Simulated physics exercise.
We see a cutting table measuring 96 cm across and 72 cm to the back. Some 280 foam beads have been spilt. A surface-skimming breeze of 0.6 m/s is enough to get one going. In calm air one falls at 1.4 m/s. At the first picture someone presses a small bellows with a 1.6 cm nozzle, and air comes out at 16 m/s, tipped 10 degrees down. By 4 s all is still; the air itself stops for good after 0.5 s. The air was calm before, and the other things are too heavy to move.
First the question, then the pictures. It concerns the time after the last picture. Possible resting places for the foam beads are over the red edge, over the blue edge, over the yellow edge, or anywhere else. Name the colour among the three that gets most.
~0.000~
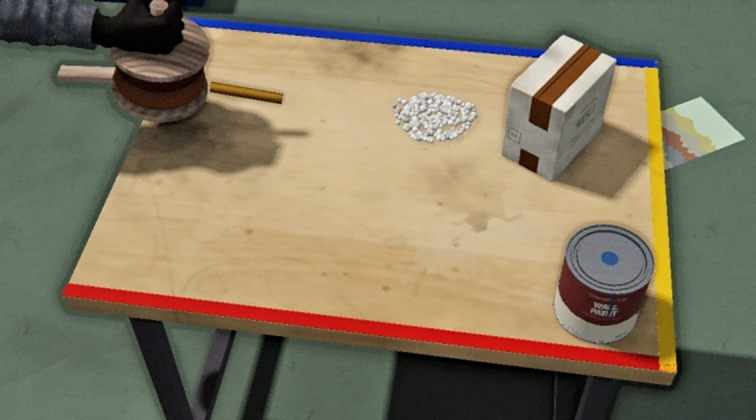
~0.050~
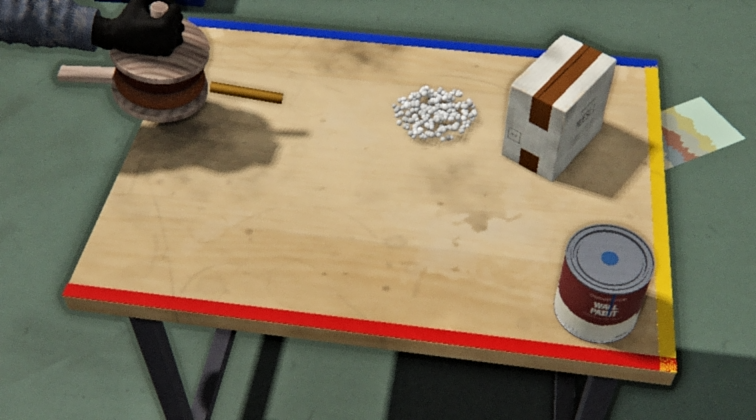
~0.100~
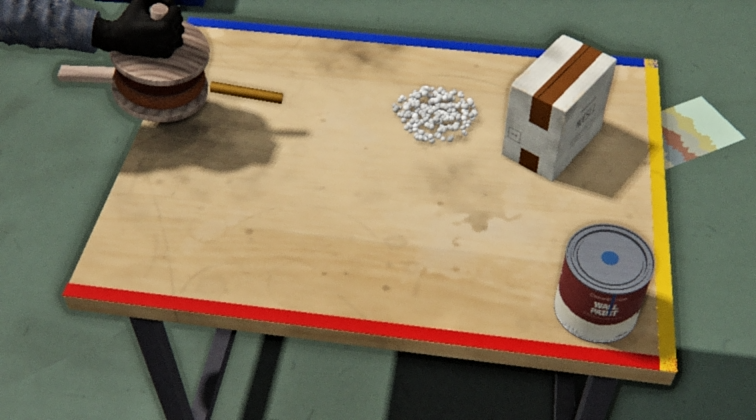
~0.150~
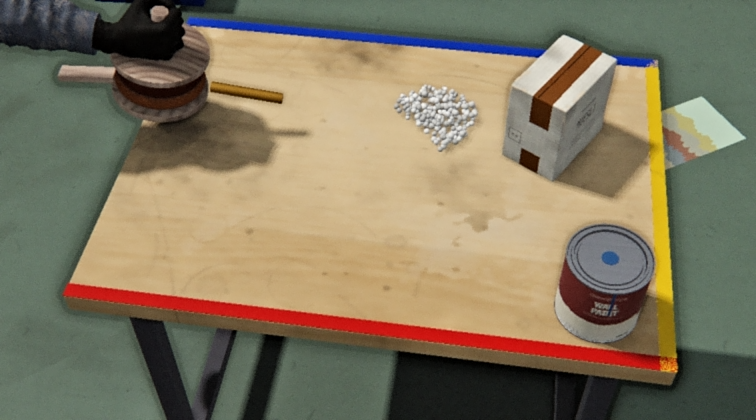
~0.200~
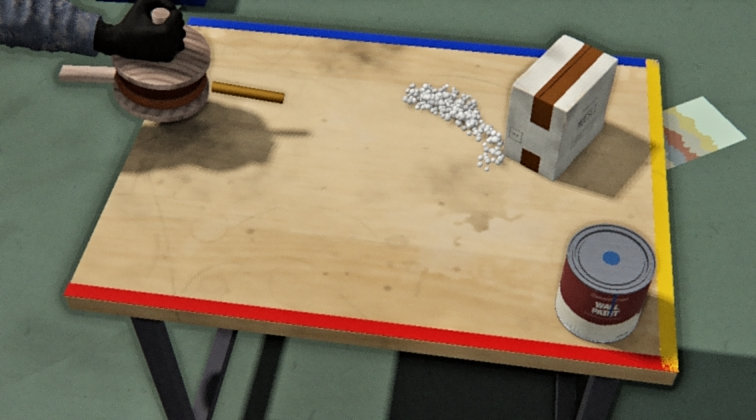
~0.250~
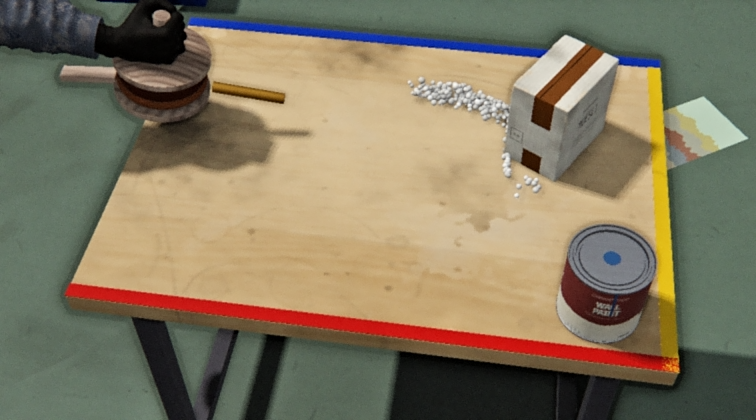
Most go over the blue edge.
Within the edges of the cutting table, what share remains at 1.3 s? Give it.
Around 25 percent remain.
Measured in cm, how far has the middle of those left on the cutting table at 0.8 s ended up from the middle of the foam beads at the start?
The centre sits some 30 cm from where it began.
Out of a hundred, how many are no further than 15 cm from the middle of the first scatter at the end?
Some 3 per cent.
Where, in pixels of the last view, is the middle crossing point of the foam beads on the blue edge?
I'd point to somewhere near (594, 55).
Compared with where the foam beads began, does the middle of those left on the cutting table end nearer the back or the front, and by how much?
Towards the back, some 15 cm.
After 0.8 s the count stands so, 2 % are over the yellow edge, 0 % over the red edge and 66 % over the blue edge; the middle of those left on the top is near (565, 68).
After 1.3 s the count stands so, 6 % are over the yellow edge, 0 % over the red edge and 70 % over the blue edge; the middle of those left on the top is near (558, 65).
After 2.2 s the count stands so, 6 % are over the yellow edge, 0 % over the red edge and 70 % over the blue edge; the middle of those left on the top is near (558, 65).
After 4.0 s, at the end, 6 % are over the yellow edge, 0 % over the red edge and 70 % over the blue edge; the middle of those left on the top is near (558, 65).
